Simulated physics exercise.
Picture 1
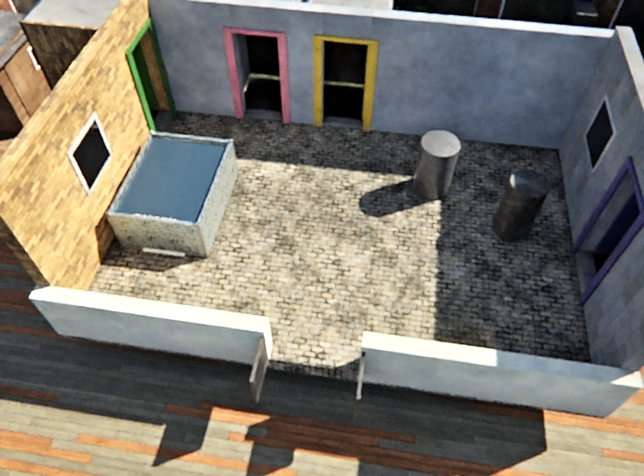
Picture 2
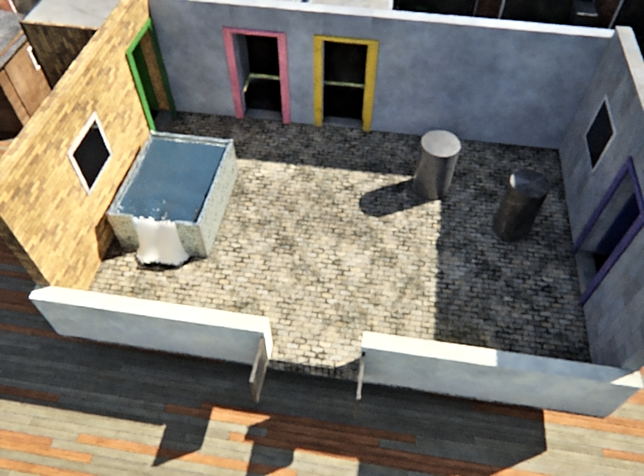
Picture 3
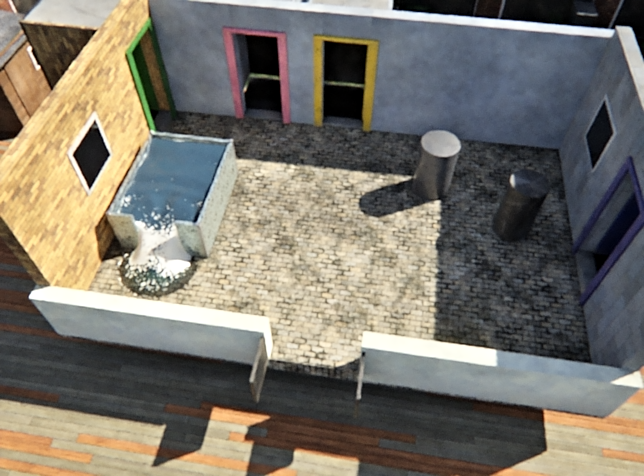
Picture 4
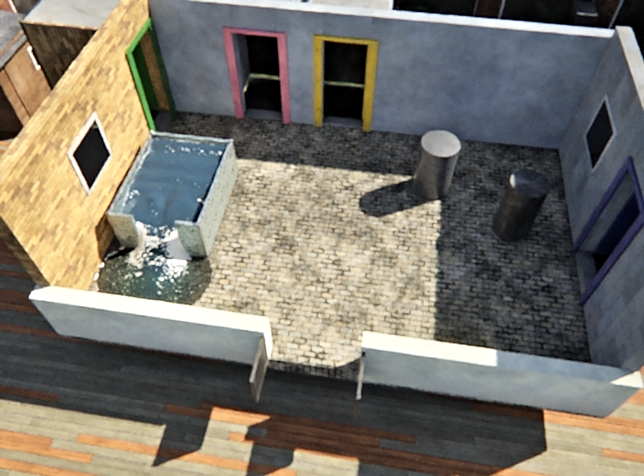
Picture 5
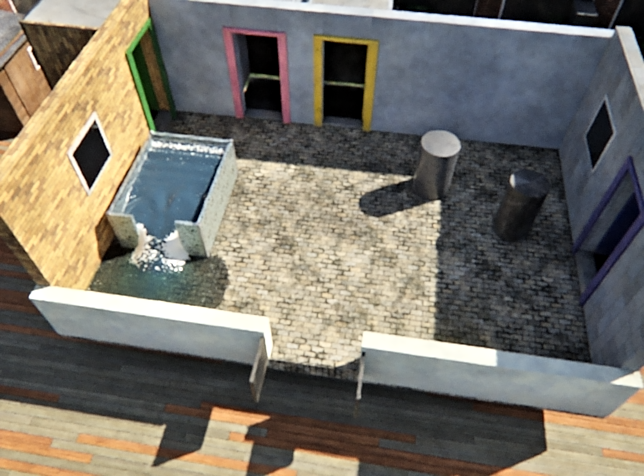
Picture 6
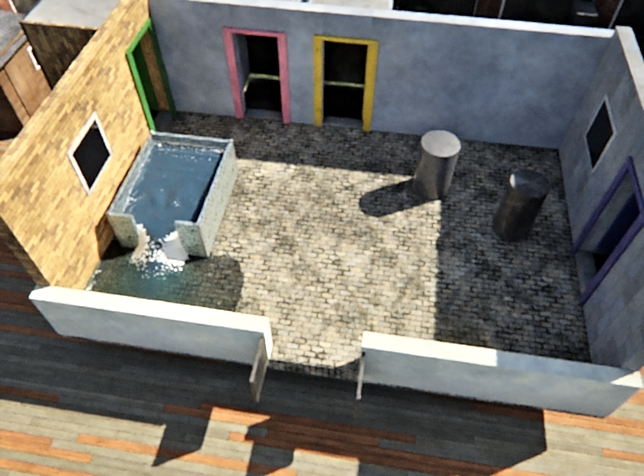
The clip opens on still water in an open tank at the left of a walled, paved yard. A piece of the tank's near side gives way and water pours through the gap, foaming onto the paving, then spreads in a dark pool along the near wall and a little rightward.
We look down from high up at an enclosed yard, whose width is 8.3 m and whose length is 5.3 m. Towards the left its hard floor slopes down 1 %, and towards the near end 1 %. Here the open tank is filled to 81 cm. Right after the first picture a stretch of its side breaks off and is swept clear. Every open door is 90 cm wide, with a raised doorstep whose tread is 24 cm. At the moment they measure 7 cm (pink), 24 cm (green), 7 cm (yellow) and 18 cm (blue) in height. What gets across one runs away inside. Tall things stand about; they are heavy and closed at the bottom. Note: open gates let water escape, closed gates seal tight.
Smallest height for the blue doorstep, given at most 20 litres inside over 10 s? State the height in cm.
About 7 cm.
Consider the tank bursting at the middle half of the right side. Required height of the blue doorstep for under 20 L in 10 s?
It needs to be about 11.0 cm high.
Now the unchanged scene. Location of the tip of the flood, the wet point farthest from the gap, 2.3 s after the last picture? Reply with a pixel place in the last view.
At about (546, 384).
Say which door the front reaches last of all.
Door: Yellow.
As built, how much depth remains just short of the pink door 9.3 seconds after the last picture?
About 2.0 cm.
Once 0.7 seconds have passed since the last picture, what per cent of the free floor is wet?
About 10 per cent.
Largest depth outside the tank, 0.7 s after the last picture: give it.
Roughly 54 cm.
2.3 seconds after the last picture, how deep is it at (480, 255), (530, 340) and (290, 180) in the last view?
Going through the spots in order gives 0, 2 and 0 centimetres.
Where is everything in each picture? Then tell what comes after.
The first picture shows still water, 81 cm deep, in the open tank at (174, 178); the blue door at (602, 241) is dry.
In the second picture, water pours out at (162, 238) and has run 0.3 m, to (143, 263); about 12 cm deep outside, 81 cm at the back.
In the third picture, water pours out at (162, 240) and has run 0.9 m, to (135, 289); about 12 cm deep outside, 81 cm at the back.
In the fourth picture, the front is at a hidden place, 1.5 m from the gap at (162, 241); 2.1 m2 of floor is wet, 77 cm left at the back.
In the fifth picture, the front is at a hidden place, 1.6 m from the gap at (162, 240); 3.2 m2 of floor is wet, 69 cm left at the back.
In the sixth picture, water pours out at (162, 240) and has run 1.8 m, to a hidden place; about 7 cm deep outside, 68 cm at the back; 5.9 m in a straight line remain to the blue door at (602, 241).
Then, 0.7 s after the last picture water covers 10 % of the floor, deepest (54 cm) near (131, 314); it has not reached the blue door.
Then, 2.3 s after the last picture water covers 40 % of the floor, deepest (33 cm) near (109, 247); it has not reached the blue door.
Then, 9.3 s after the last picture water covers 95 % of the floor, deepest (14 cm) near (75, 316); 5 cm at the blue door, 0 litres in over its 18 cm doorstep.
At the blue door as built, the water peaked near 12 cm, 3.9 s after the last picture.
With a doorstep of 5.5 cm, 36 litres would have come in within the 10 s; with 7.5 cm, 15 litres. So under 20 litres takes about 7 cm.
